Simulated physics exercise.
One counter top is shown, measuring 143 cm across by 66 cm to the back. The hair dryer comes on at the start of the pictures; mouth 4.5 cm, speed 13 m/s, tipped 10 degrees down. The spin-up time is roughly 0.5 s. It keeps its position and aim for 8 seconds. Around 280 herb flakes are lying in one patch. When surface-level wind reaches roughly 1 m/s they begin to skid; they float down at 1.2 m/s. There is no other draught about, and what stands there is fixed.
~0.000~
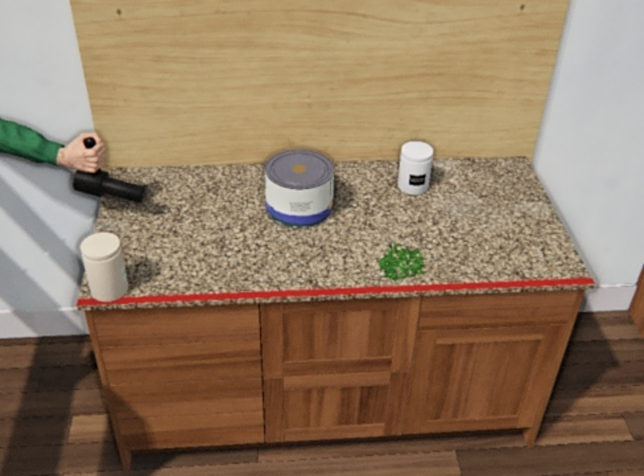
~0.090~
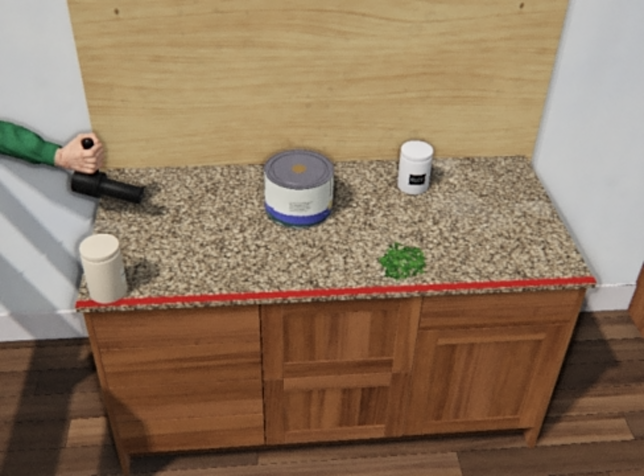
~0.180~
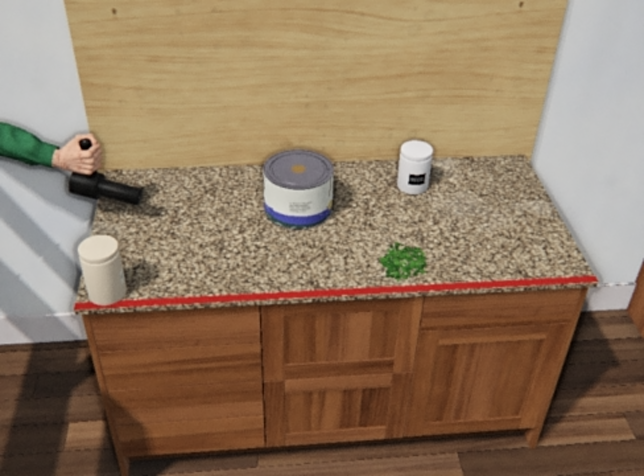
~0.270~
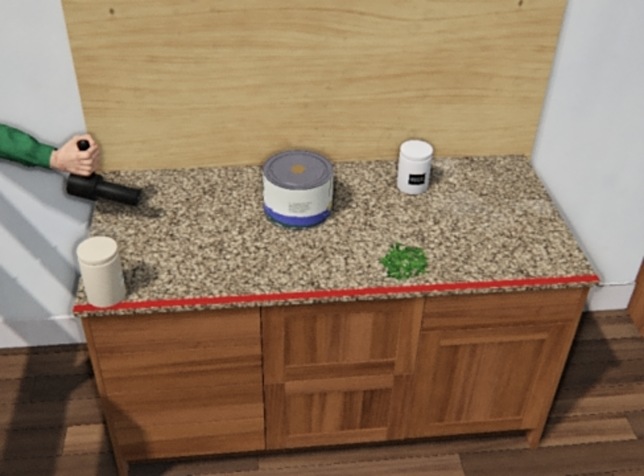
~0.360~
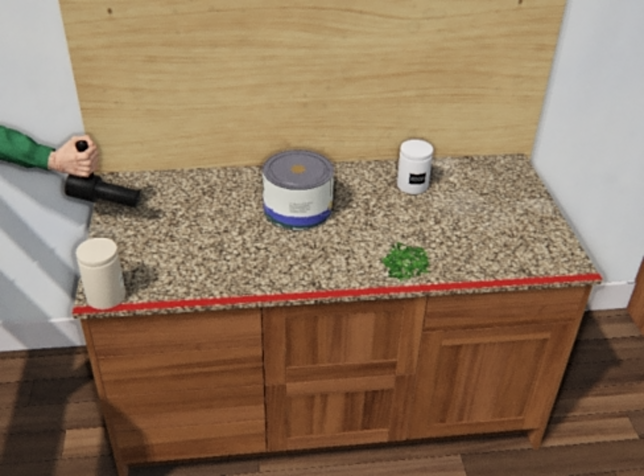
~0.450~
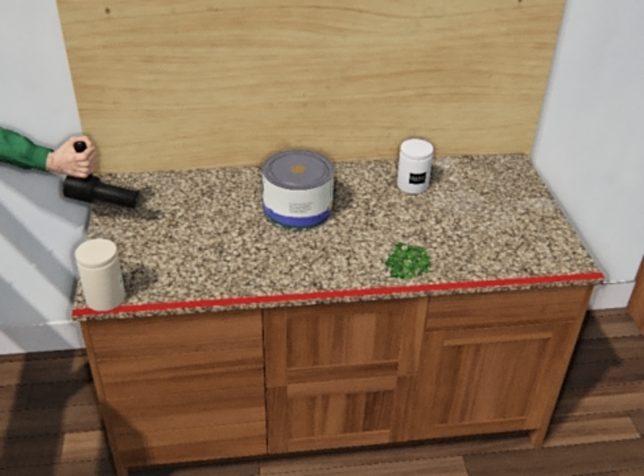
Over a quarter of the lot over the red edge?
My prediction: The spill over that edge overshoots a quarter.
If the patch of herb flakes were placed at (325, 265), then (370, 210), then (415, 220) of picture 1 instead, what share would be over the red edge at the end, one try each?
About 100, 0 and 0 in a hundred, in that order.
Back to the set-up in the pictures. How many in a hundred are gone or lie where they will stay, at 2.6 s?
It comes to some 100 per cent.
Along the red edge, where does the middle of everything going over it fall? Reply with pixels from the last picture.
About (494, 286).
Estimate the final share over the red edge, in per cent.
I'd estimate around 80 %.
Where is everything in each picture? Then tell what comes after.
In the first picture, the middle of the herb flakes is near (400, 261), none has stirred yet and the mouth of the hair dryer is at (143, 195).
In the second picture, the middle of the herb flakes is near (403, 263), none has stirred yet and the red edge is centred on (344, 295).
In the third picture, the middle of the herb flakes is near (403, 263), none has stirred yet, the top of a jar is at (417, 149) and the top of a large tin is at (299, 168).
In the fourth picture, the middle of the herb flakes is near (404, 263) and none has stirred yet.
In the fifth picture, the middle of the herb flakes is near (406, 263) and none has stirred yet.
In the sixth picture, the middle of the herb flakes is near (407, 263) and none has stirred yet.
After 1.6 s the count stands so, 78 % are over the red edge.
After 2.6 s the count stands so, 78 % are over the red edge.
After 4.4 s the count stands so, 78 % are over the red edge.
After 8.0 s, at the end, 78 % are over the red edge.
